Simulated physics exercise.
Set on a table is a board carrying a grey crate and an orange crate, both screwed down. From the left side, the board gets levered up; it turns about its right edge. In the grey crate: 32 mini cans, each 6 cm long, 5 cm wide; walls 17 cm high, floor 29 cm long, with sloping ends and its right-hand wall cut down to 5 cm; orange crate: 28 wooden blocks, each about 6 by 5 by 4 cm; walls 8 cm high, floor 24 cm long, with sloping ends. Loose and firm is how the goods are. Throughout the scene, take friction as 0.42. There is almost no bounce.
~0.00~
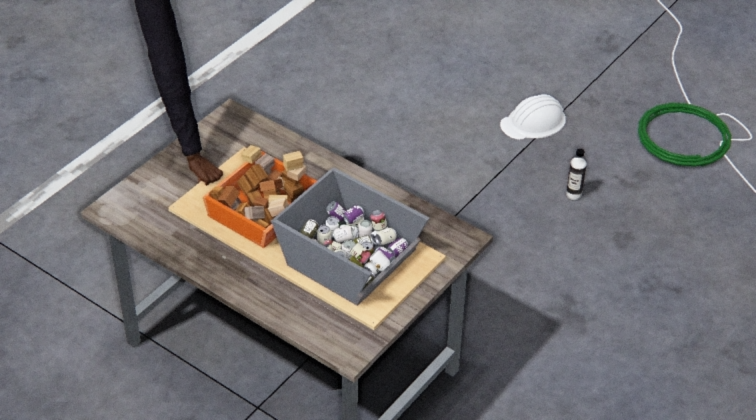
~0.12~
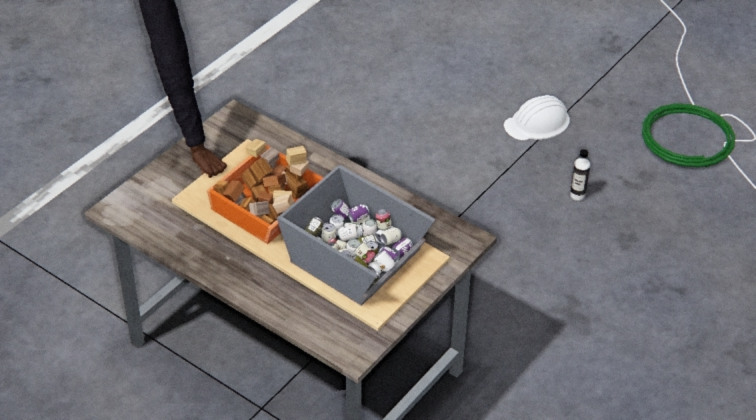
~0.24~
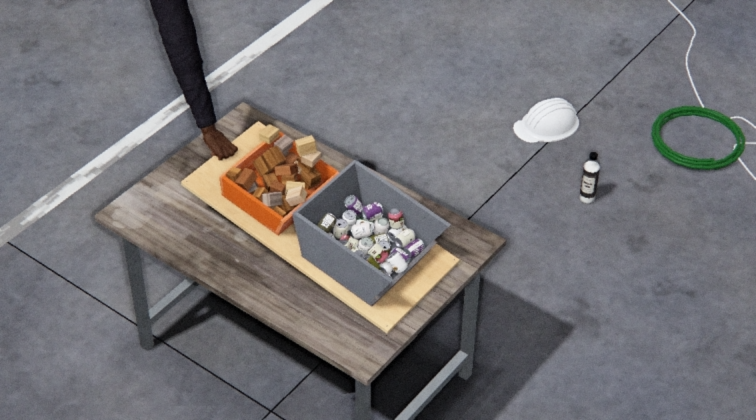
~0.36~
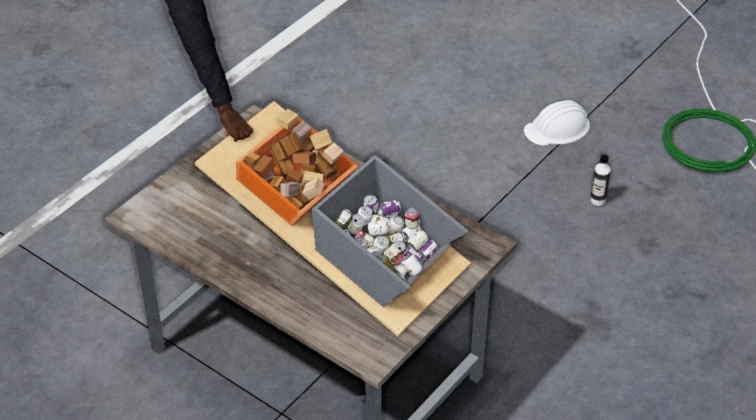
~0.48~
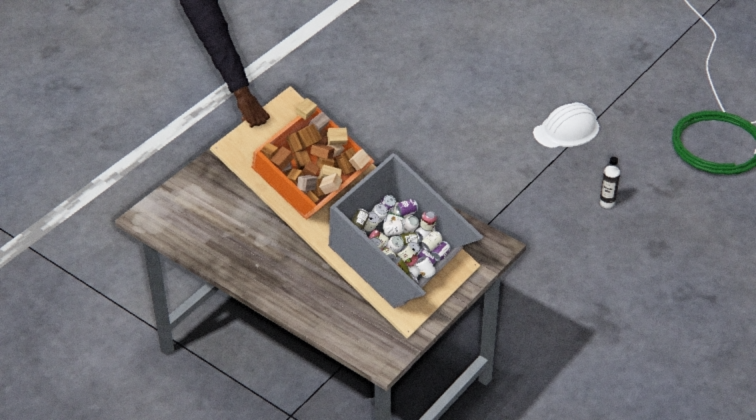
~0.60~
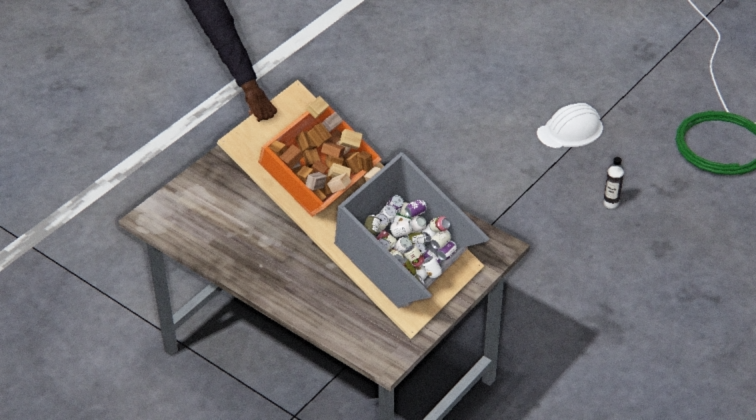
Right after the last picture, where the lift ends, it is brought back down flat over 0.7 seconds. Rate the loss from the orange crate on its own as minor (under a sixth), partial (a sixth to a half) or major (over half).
Minor - under a sixth.
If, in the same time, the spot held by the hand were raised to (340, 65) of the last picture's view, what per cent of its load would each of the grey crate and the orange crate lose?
In that case grey crate sheds 60 percent of its load and orange crate sheds 80 percent.
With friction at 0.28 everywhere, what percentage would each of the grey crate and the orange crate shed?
Grey crate 10, orange crate 0 per cent.
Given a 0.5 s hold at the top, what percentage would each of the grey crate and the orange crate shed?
That would cost grey crate 20 per cent of its load and orange crate 10 per cent.
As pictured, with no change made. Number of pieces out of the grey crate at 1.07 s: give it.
At that moment the grey crate count out stands near 1.
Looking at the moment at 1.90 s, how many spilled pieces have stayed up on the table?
Some 2 in number.
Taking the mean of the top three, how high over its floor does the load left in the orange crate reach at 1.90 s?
That is close to 12 centimetres.
After 0.81 s, tilt 21°; the grey crate has all 32 and the orange crate is down by 2 of 28.
After 1.07 s, tilt 7°; the grey crate is down by 1 of 32 and the orange crate is down by 2 of 28.
After 1.43 s, tilt 0°; the grey crate is down by 1 of 32 and the orange crate is down by 2 of 28.
Final count (at 1.90 s), the grey crate is down by 1 of 32 and the orange crate is down by 2 of 28. Asked share, 2 of 28, 7 per cent.
